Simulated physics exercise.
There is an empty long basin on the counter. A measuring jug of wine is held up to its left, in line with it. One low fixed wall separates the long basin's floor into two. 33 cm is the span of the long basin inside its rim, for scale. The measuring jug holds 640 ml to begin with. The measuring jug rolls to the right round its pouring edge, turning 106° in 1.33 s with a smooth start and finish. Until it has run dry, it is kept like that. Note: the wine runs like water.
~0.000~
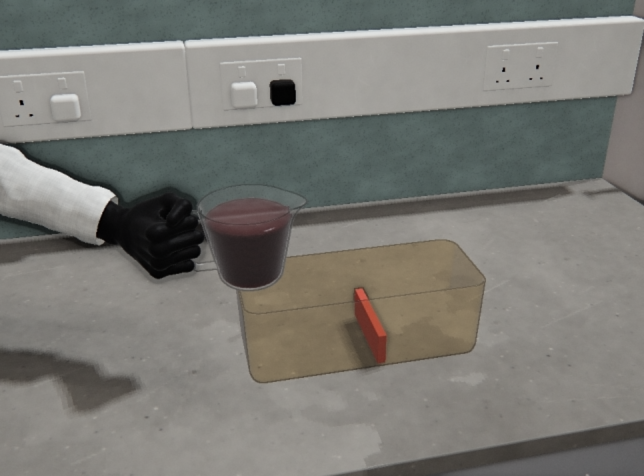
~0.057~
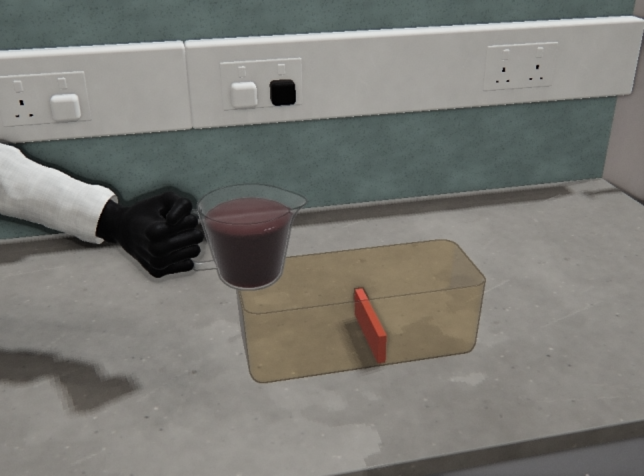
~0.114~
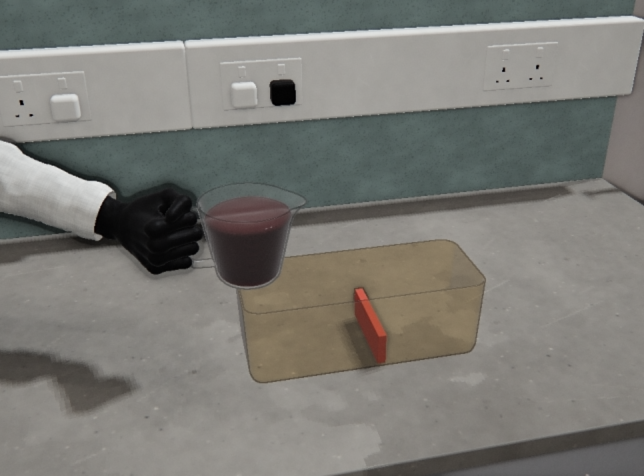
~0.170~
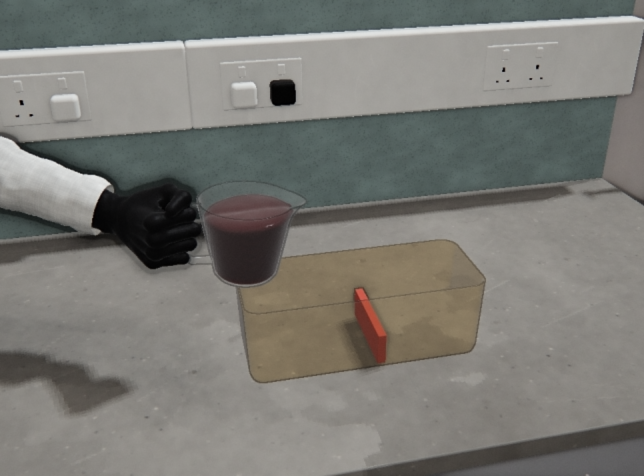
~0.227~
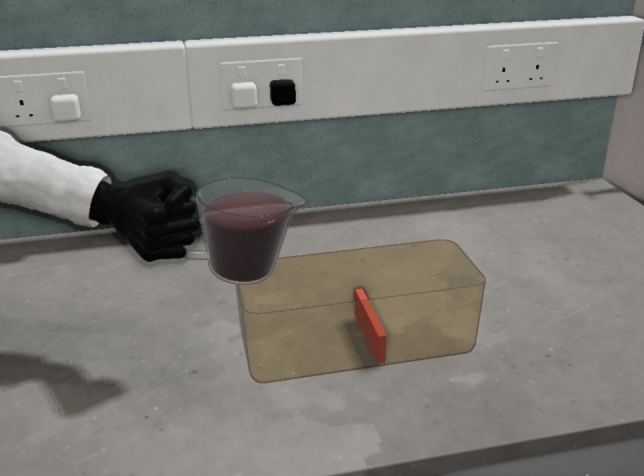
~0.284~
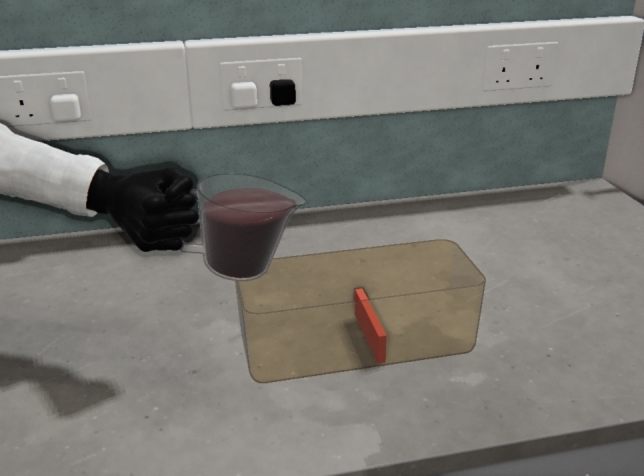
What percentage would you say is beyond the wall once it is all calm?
I would put it at about 73 per cent.
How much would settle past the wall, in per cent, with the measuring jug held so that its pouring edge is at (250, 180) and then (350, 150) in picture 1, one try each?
10 then 90 %.
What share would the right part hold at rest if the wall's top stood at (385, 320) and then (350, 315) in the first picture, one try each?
The first try gives 35 percent and the second 95 percent.
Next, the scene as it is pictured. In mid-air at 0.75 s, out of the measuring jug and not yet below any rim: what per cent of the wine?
It comes to roughly 22 per cent.
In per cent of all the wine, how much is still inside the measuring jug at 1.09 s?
About 12 per cent.
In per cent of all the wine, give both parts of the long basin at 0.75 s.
Around 9 percent on the left and 0 on the right.
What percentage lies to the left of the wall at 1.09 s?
18 %.
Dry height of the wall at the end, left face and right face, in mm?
Left about 38 mm, while the right is about 18 mm.
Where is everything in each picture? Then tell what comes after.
In the first frame, tilt 0°; pouring edge (307, 199); surface from (204, 218) to (291, 209); the long basin's rim runs from (239, 289) to (470, 261); the wall's top is at (370, 312).
In the second frame, tilt 0°; pouring edge (307, 199); surface from (204, 218) to (291, 209).
In the third frame, tilt 2°; pouring edge (307, 199); surface from (203, 217) to (291, 207).
In the fourth frame, tilt 4°; pouring edge (307, 199); surface from (202, 214) to (292, 205).
In the fifth frame, tilt 7°; pouring edge (307, 199); surface from (202, 211) to (293, 202).
In the sixth frame, tilt 11°; pouring edge (307, 199); surface from (202, 207) to (295, 200).
After 0.75 s the tilt is 63° and 70 per cent is still to pour, 9 is left of the wall and 0 right of it.
After 1.09 s the tilt is 98° and 13 per cent is still to pour, 18 is left of the wall and 47 right of it.
After 1.44 s the tilt is 106° and 0 per cent is still to pour, 25 is left of the wall and 73 right of it.
After 1.83 s the tilt is 106° and 0 per cent is still to pour, 26 is left of the wall and 73 right of it.
In the end 26 per cent lies left of the wall, 73 right of it and 1 outside.
